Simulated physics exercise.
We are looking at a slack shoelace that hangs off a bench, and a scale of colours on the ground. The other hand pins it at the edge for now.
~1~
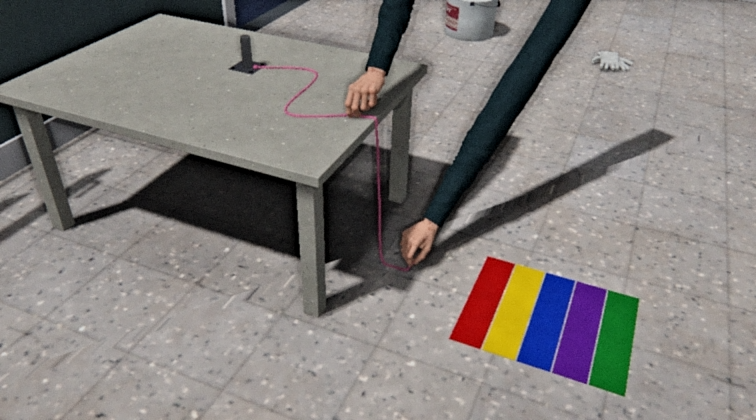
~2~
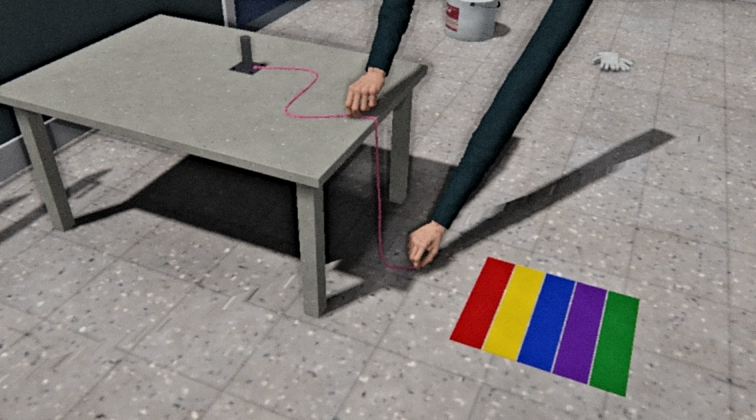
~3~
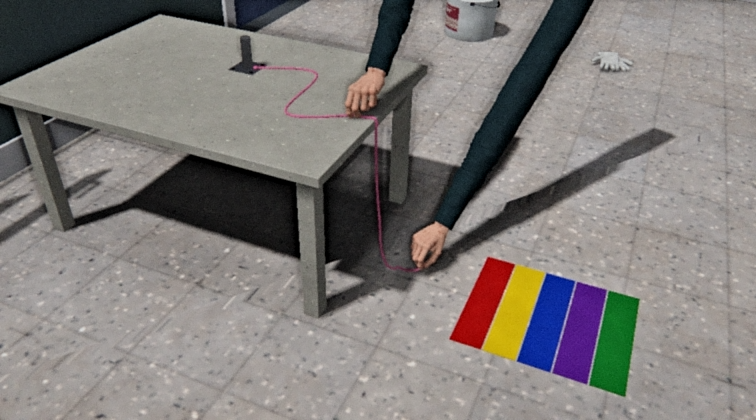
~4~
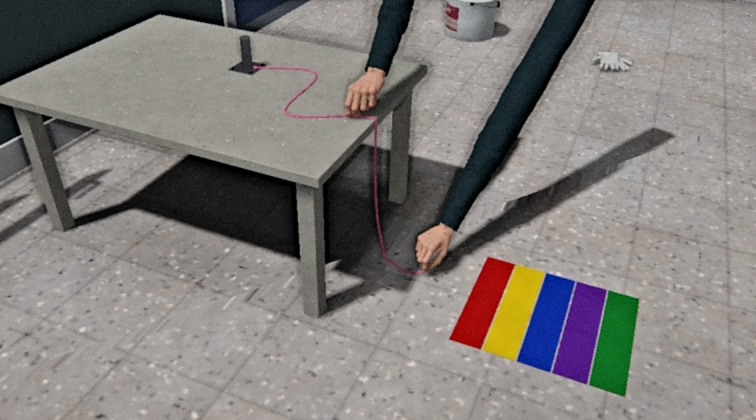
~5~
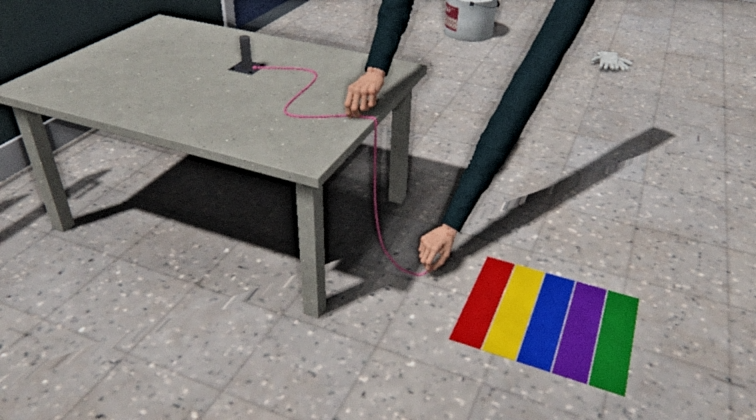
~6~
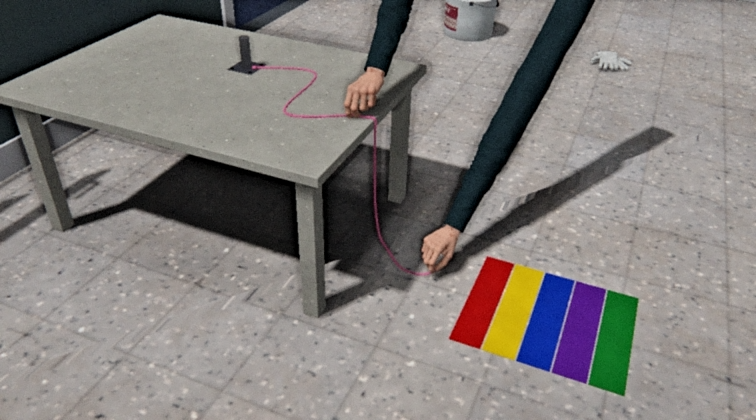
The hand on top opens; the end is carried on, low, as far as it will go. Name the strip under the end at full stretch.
It gets as far as the green strip.
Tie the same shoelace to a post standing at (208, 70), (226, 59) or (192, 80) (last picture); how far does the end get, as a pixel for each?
In that order: (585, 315), (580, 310) and (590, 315).
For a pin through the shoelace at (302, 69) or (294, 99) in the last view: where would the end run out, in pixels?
Near (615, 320) and (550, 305).
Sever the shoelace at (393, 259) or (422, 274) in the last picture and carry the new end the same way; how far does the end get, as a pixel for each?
Near (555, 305) and (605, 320).
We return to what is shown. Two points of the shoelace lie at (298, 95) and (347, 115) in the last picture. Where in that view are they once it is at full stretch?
Near (346, 101) and (430, 155).
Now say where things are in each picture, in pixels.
In the first frame, end (413, 263); red (472, 327); yellow (505, 337); blue (539, 348); purple (574, 359); green (610, 371).
In the second frame, end (420, 266); shoelace through (290, 68) (307, 88) (298, 117) (376, 124) (379, 189) (381, 250).
In the third frame, end (423, 267).
In the fourth frame, end (428, 268); shoelace through (289, 68) (307, 88) (298, 117) (376, 124) (376, 189) (383, 250).
In the fifth frame, end (432, 269).
In the sixth frame, end (435, 270); shoelace through (288, 68) (306, 88) (297, 116) (375, 124) (375, 188) (387, 249).
Early on, end near (566, 308); over blue.
Midway, end near (602, 319); over green.
At the end of the slack, end near (625, 326); over green. The green one.
